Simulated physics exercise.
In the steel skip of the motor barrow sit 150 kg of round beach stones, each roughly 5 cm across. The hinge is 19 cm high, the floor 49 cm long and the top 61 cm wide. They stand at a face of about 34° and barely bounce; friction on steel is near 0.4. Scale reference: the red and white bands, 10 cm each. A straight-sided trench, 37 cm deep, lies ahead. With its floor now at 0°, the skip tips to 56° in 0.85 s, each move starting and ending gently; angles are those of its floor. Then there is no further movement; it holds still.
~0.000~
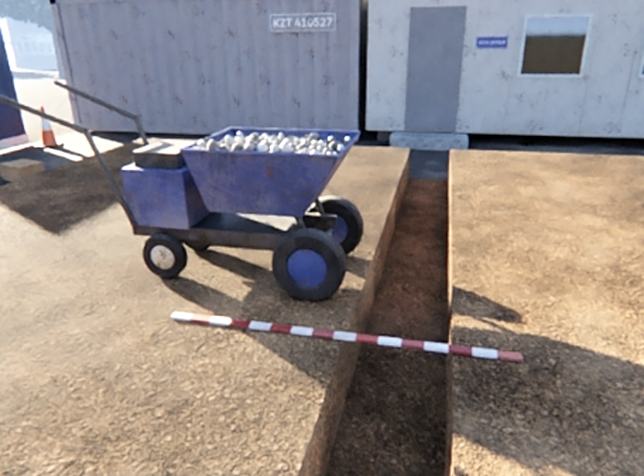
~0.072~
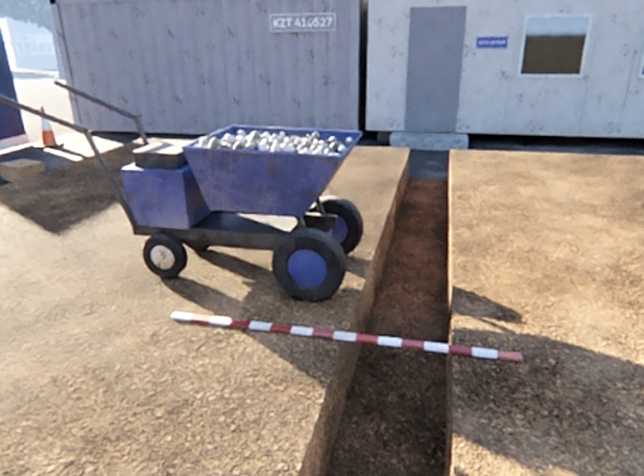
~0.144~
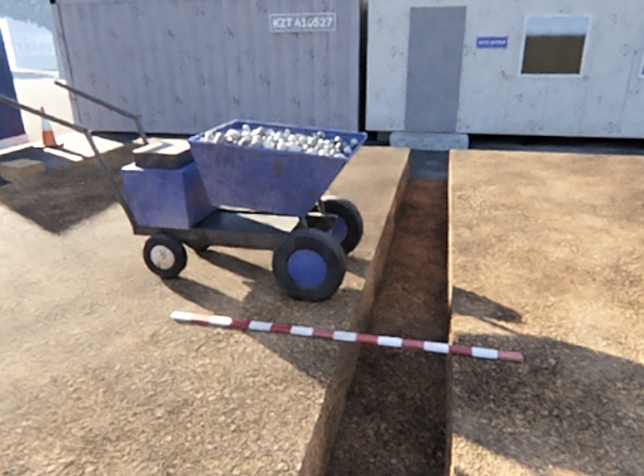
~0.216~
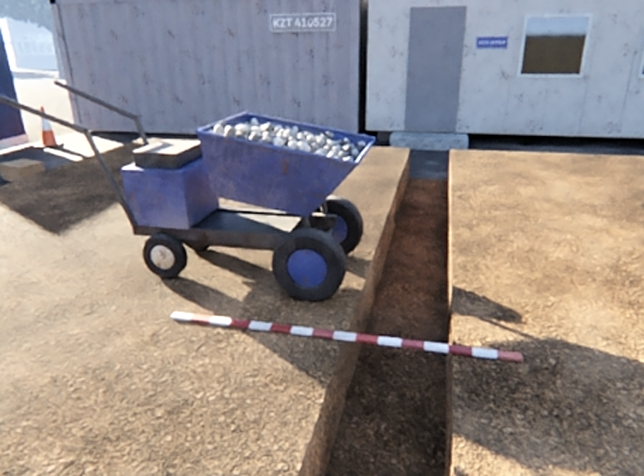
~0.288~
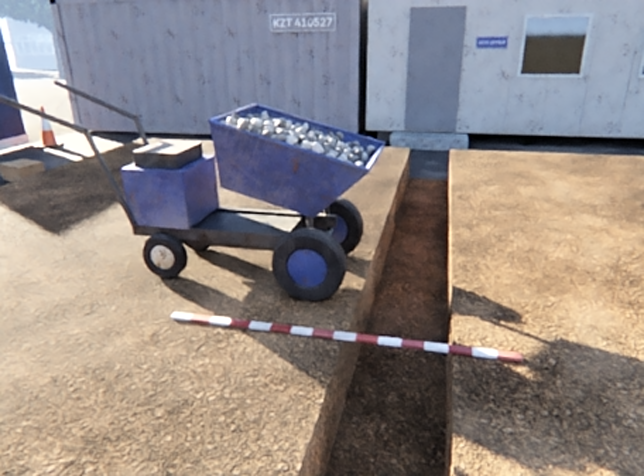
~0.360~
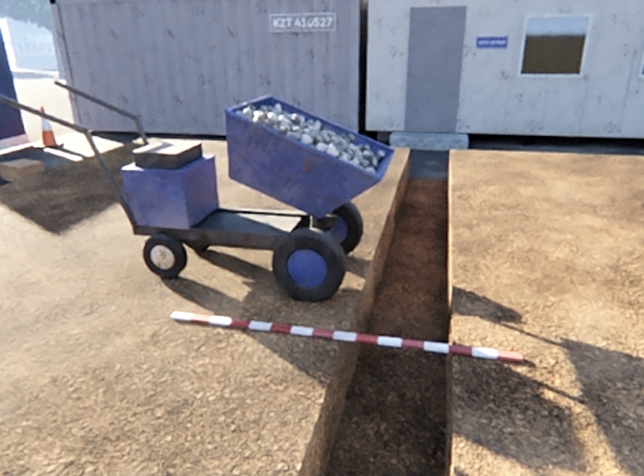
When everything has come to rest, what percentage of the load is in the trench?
About 23 per cent.
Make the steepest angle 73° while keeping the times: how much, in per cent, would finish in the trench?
In that case some 35 per cent.
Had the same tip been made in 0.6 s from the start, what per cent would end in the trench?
Then some 15 per cent would.
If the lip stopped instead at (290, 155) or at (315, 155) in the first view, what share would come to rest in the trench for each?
Near 50 then near 30 percent.
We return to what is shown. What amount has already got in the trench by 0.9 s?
I'd say near 5 per cent at that time.
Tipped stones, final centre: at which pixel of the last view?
Look at roughly (475, 286).
After 0.6 s the floor is at 47°; 100 % in the skip; the foremost stones are at (410, 199).
After 0.9 s the floor is at 56°; 88 % in the skip, 7 % in the trench, 5 % past the trench; the foremost stones are at (483, 284).
After 1.3 s the floor is at 56°; 62 % in the skip, 8 % in the trench, 30 % past the trench; the foremost stones are at (578, 295).
After 3.2 s the floor is at 56°; 44 % in the skip, 23 % in the trench, 34 % past the trench; the foremost stones are past the picture's edge.
